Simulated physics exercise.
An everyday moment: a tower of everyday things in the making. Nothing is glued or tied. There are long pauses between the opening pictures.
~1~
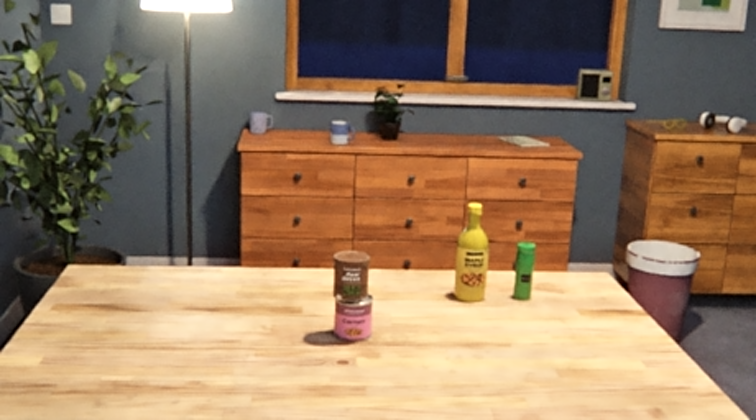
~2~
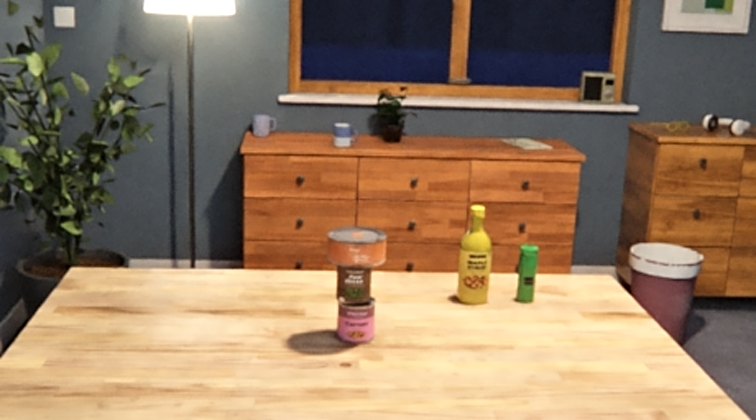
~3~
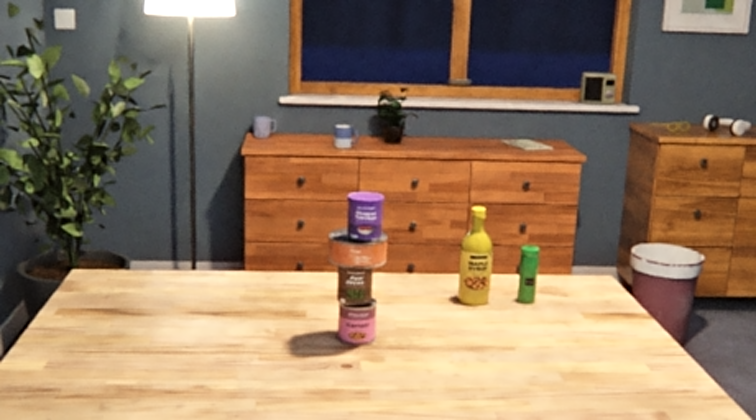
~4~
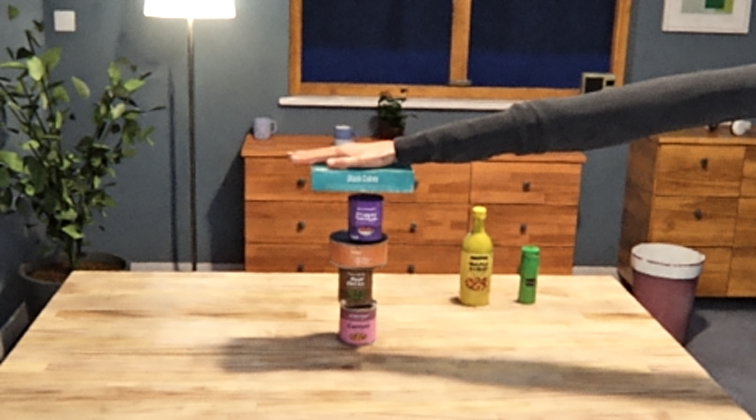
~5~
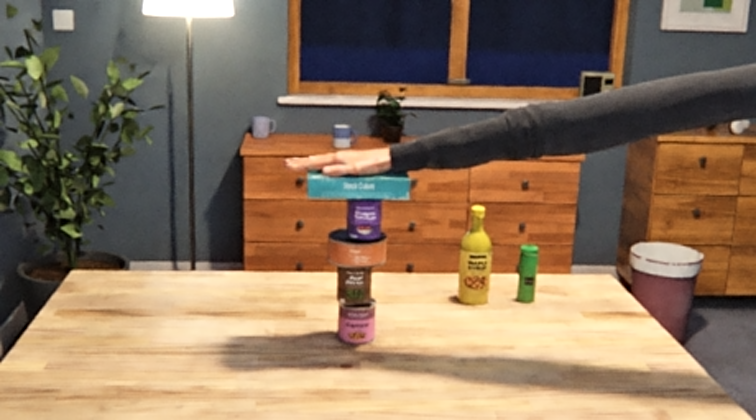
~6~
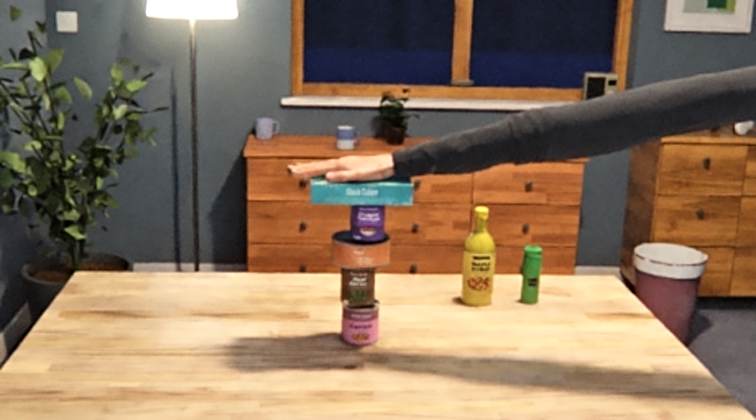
An arm in a dark sleeve reaches in from the right over a pale wooden table, seen from the front in a room with wooden drawers and a leafy plant. A pink can, brown pot, orange tub and purple pot stand stacked, left of a yellow bottle and green shaker. The stack grows piece by piece, then the flat hand lowers a turquoise packet onto it.
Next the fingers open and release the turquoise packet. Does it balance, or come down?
It holds.
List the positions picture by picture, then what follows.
In the first frame, the last thing is not in view yet.
In the second frame, the last thing is not in view yet; green shaker (527, 274).
In the third frame, the last thing is not in view yet; brown pot (355, 280).
The fourth frame shows on its way; turquoise packet (361, 174); purple pot (365, 218).
The fifth frame shows on its way; turquoise packet (357, 181); green shaker (528, 274).
The sixth frame shows in place under the hand; turquoise packet (360, 186); brown pot (358, 281).
Then, 0.20 s past the last view, things are still on the move.
Then, 0.90 s past the last view, nothing moves.
Then, 1.70 s past the last view, turquoise packet resting near (360, 187).
Finally, all 7 still in place. Final places as the last picture's camera would see them, turquoise packet near (359, 187). The pile keeps its balance.
